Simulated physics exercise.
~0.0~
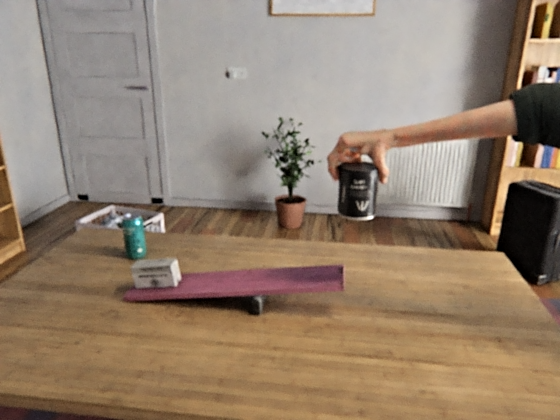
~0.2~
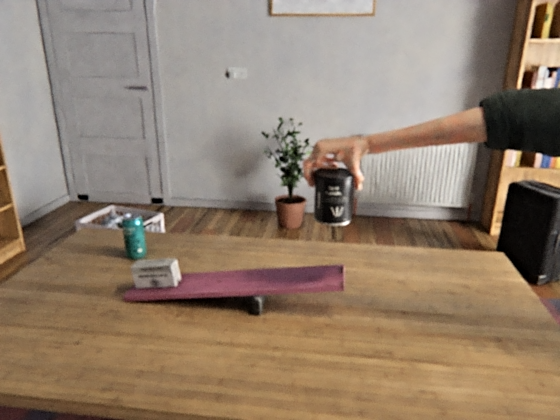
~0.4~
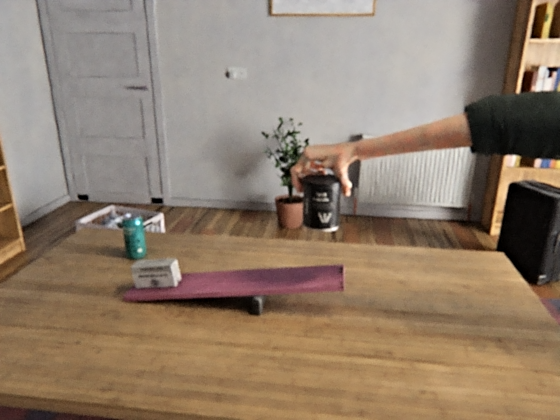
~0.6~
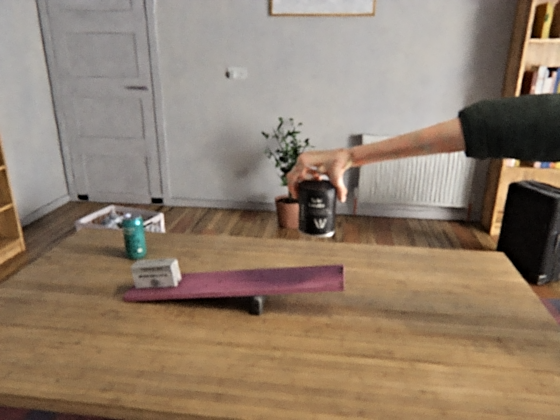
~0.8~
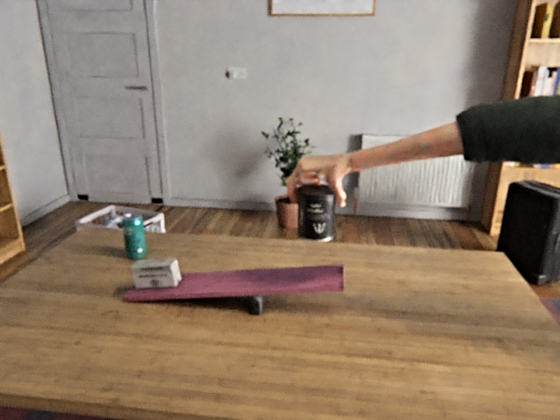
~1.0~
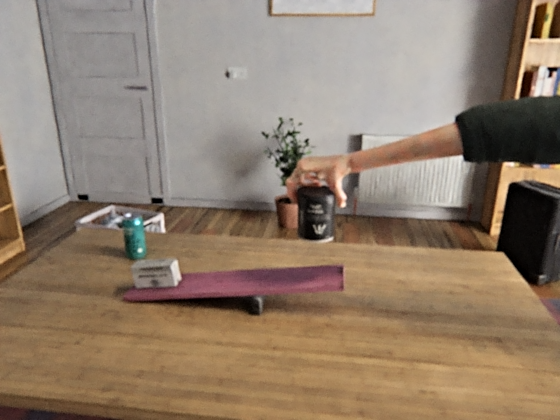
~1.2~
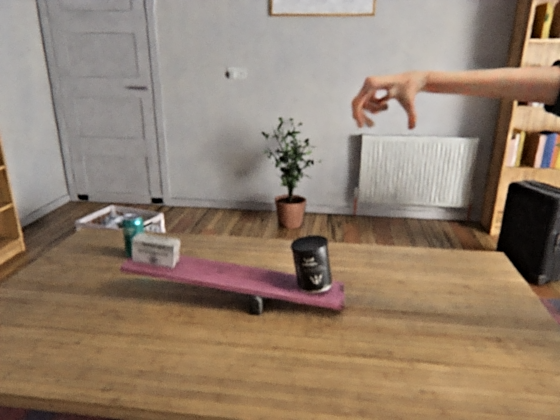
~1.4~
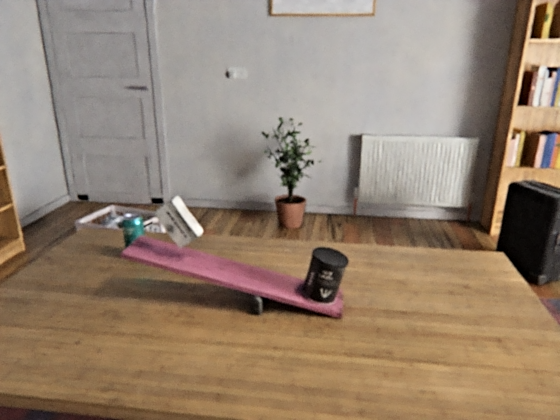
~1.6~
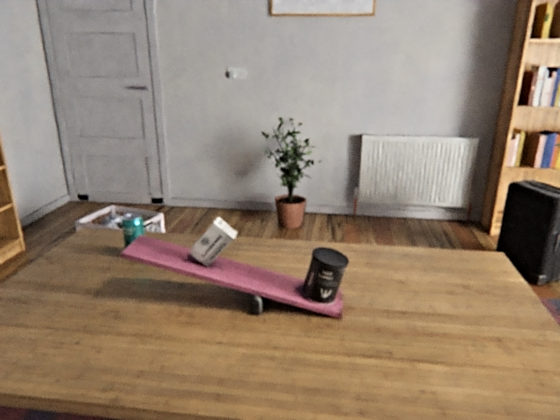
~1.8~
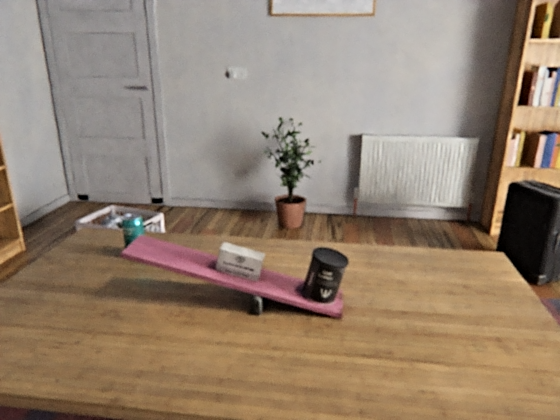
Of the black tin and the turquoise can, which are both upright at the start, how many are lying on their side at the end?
None of them. The black tin ends up standing tilted on the lowered end of the plank, and the turquoise can still stands in its place.
